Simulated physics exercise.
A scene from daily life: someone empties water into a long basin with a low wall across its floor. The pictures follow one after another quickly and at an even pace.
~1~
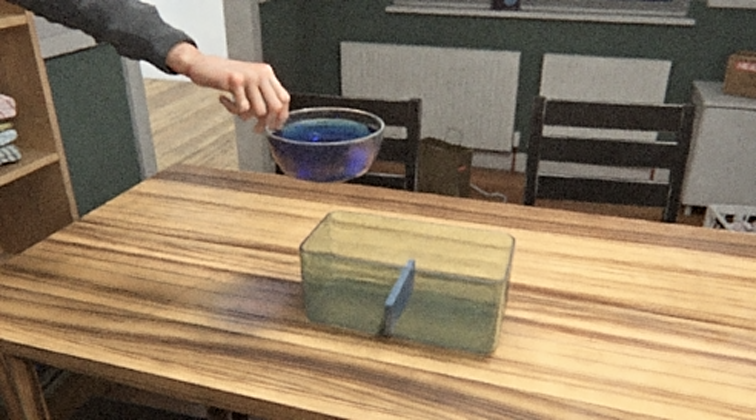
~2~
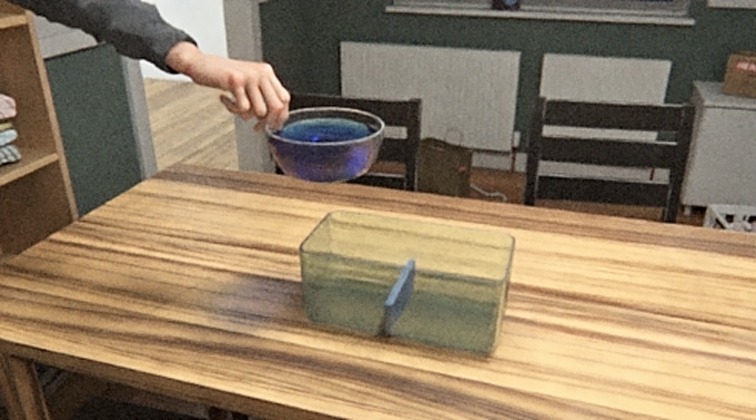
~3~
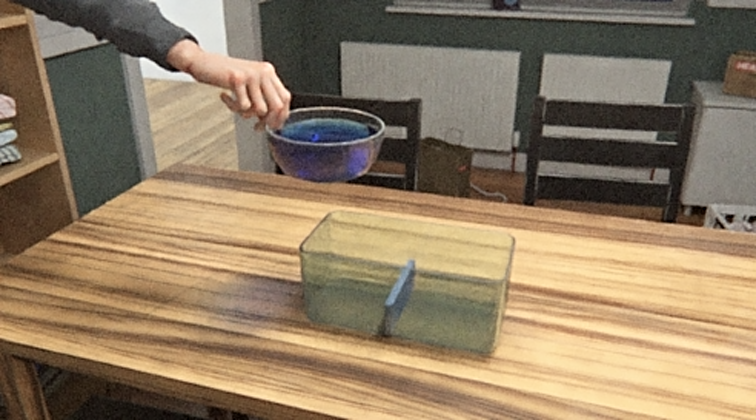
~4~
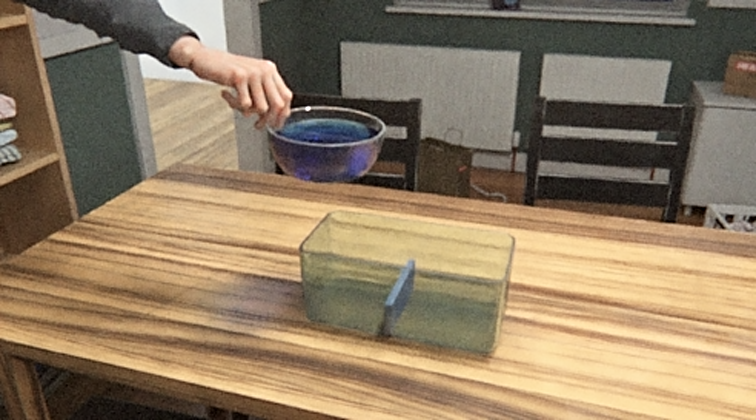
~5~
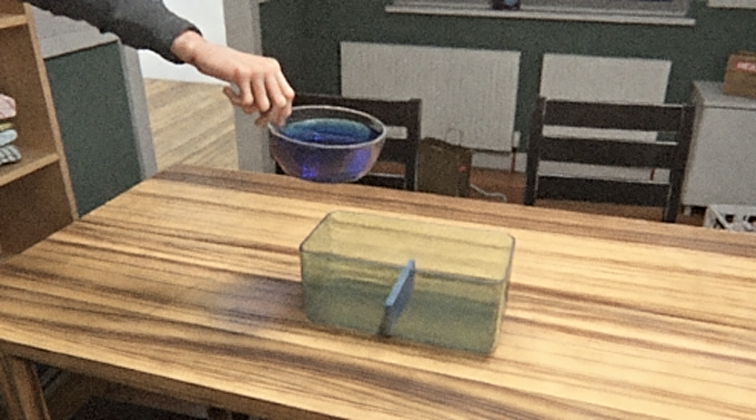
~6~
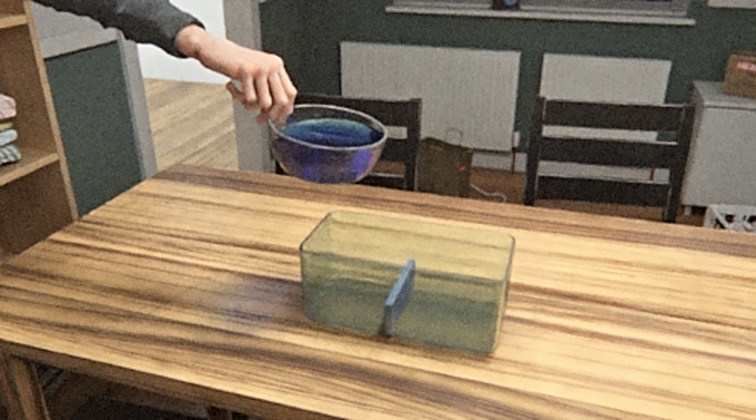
A hand reaching in from the upper left holds a clear bowl of deep blue liquid above a striped wooden table, seen from slightly above by a still camera. Below it sits a long, see-through yellowish basin with a low blue wall across its floor, with dark chairs and white radiators behind. The hand slowly tilts the bowl slightly rightward, while everything else stays still.
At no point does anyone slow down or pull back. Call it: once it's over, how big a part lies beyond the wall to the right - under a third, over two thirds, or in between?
Over two thirds.
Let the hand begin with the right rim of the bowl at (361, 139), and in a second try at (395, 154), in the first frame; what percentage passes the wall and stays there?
Roughly 60 per cent, then roughly 90 per cent.
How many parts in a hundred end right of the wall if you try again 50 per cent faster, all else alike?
Close to 75 per cent.
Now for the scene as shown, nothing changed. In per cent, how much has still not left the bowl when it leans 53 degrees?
It keeps around 60 per cent at that angle.
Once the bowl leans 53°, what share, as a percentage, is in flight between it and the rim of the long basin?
Around 30 percent.
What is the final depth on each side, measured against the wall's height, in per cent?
20 per cent for the left part, 70 for the right.
A moment on, the bowl is tipped part way and 58 per cent is still to pour, 1 is left of the wall and 13 right of it.
Next, the bowl is tipped on its side and 9 per cent is still to pour, 7 is left of the wall and 76 right of it.
Then the bowl is tipped on its side and 0 per cent is still to pour, 19 is left of the wall and 81 right of it.
Later the bowl is tipped on its side and 0 per cent is still to pour, 19 is left of the wall and 81 right of it.
In the end 19 per cent lies left of the wall, 81 right of it and 1 outside.
